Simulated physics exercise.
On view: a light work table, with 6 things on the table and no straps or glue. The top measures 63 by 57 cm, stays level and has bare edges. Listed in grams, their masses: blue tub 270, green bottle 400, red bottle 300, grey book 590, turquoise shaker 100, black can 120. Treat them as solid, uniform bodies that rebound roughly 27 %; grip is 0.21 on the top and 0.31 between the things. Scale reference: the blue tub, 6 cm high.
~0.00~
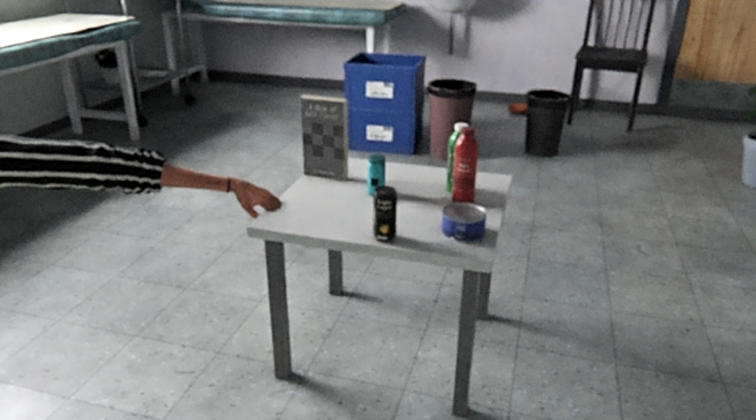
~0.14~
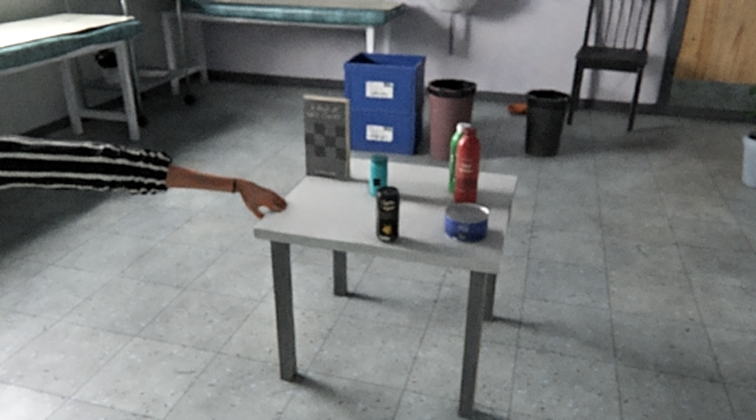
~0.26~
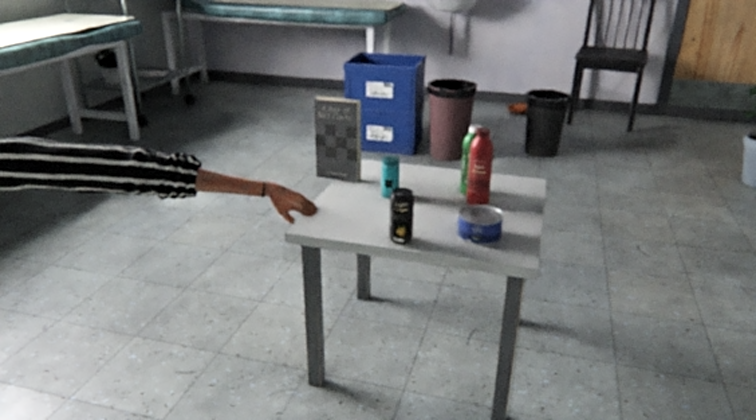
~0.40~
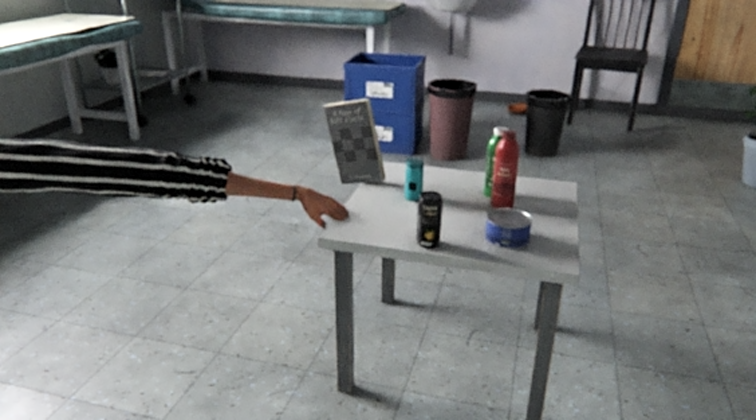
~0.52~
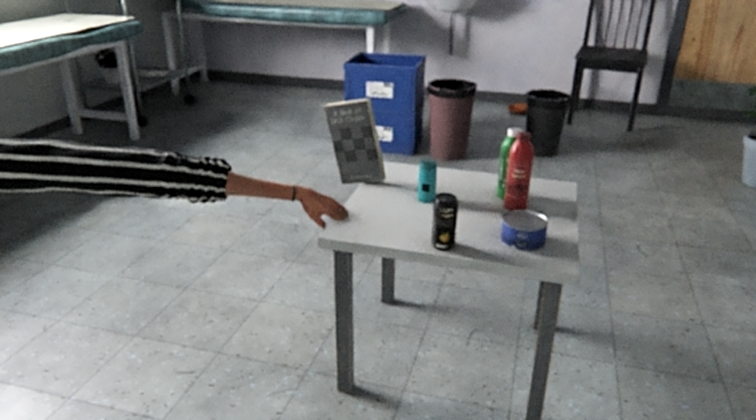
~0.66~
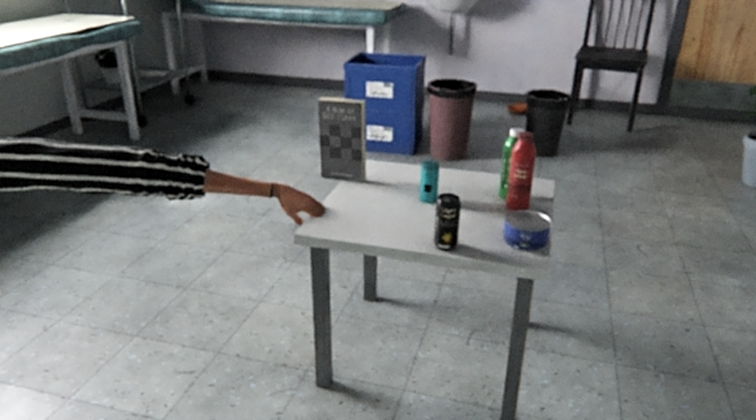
An arm in a striped sleeve moved a table right, its grey book tilting and its bottles, can and tub sliding slightly farther, then moved it partway back left as the book straightened.
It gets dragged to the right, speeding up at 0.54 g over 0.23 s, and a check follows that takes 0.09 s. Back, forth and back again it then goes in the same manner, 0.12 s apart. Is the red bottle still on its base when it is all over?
No, it has gone over.
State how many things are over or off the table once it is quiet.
The answer: 4.
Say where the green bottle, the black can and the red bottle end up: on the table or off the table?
Outcome: The green bottle departs its support; the black can remains on its support; the red bottle departs its support.
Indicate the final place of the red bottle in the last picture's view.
Around (548, 354).
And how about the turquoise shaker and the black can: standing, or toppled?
Well, the turquoise shaker holds steady, and the black can holds steady.
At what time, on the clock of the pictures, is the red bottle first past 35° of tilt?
It happens at about 1.8 s.
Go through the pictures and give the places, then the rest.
In the first picture, red bottle (465, 166); blue tub (464, 222).
In the second picture, table 2 cm from its start; grey book (327, 139); turquoise shaker (379, 176).
In the third picture, table 11 cm from its start; red bottle (480, 167) moved 6 cm; black can (402, 216) moved 6 cm.
In the fourth picture, table 20 cm from its start; grey book (355, 142) off the table.
In the fifth picture, table 20 cm from its start; grey book (355, 143) off the table; turquoise shaker (428, 181) moved 5 cm.
In the sixth picture, table 13 cm from its start; red bottle (522, 171) moved 2 cm; blue tub (527, 231) moved 3 cm.
After 1.16 s, table 12 cm from its start; blue tub and grey book now off the table.
After 1.66 s, table 2 cm from its start; green bottle and red bottle now off the table; turquoise shaker moved 17 cm; black can moved 17 cm.
In the end (2.4 s), off the table and tipped over, blue tub, green bottle, red bottle and grey book; not toppled but over 5 cm from the start, turquoise shaker and black can. At the end, from the last picture's camera, red bottle near (548, 355).
